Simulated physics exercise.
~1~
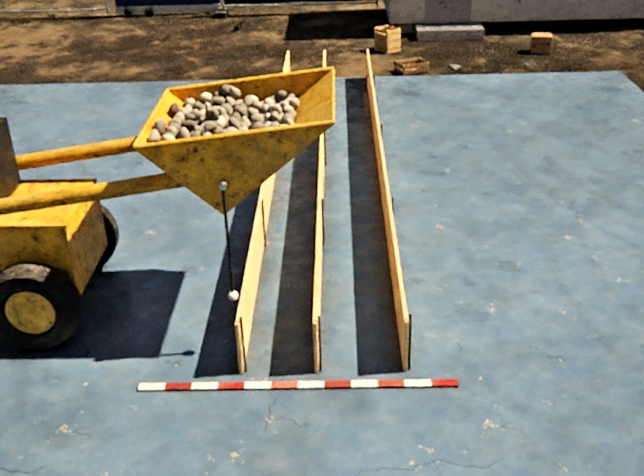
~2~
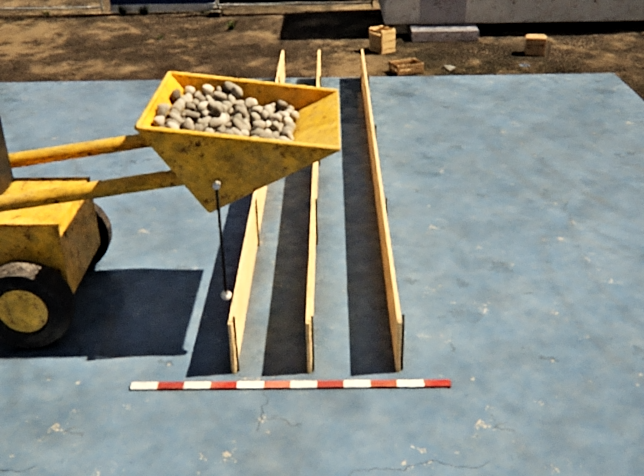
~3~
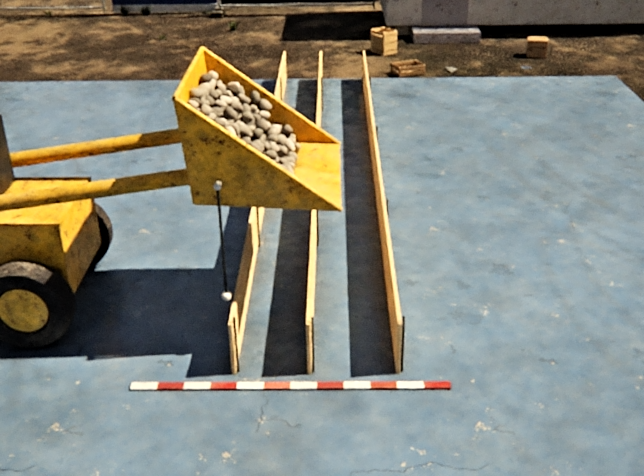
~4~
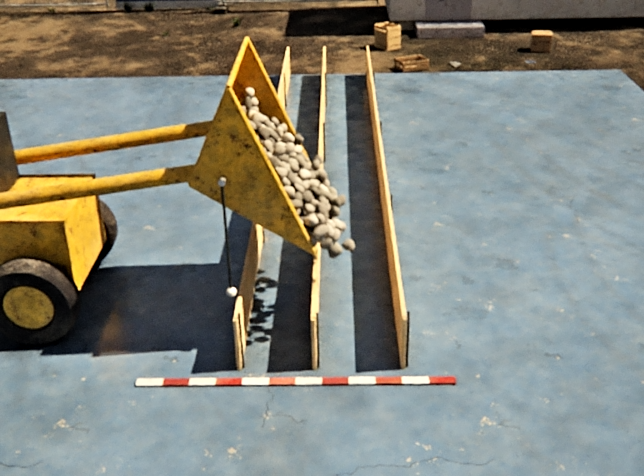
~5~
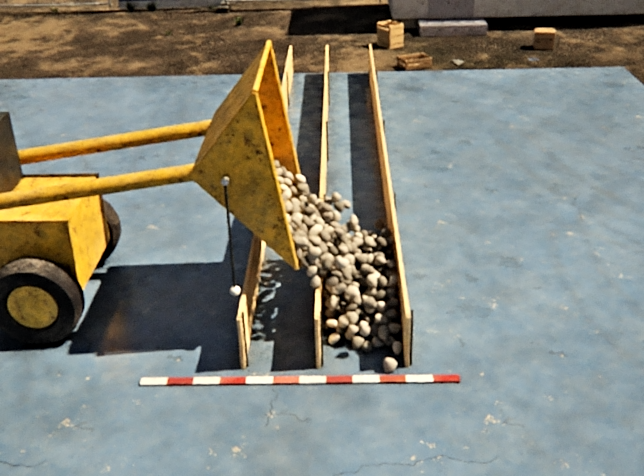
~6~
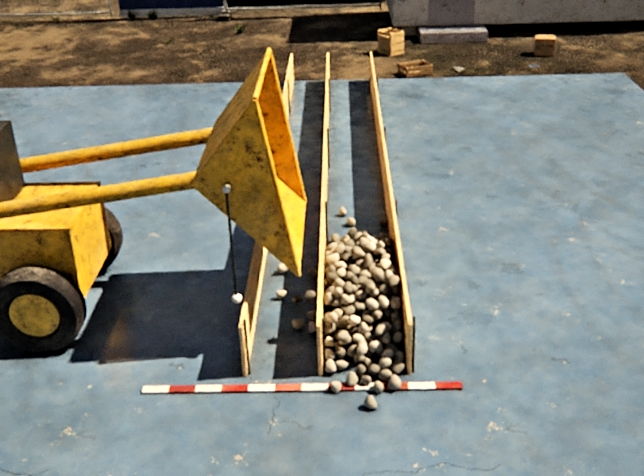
Yellow loader bucket tipping forward and pouring rounded grey stones between wooden boards, most settling in a heap in the far bay.
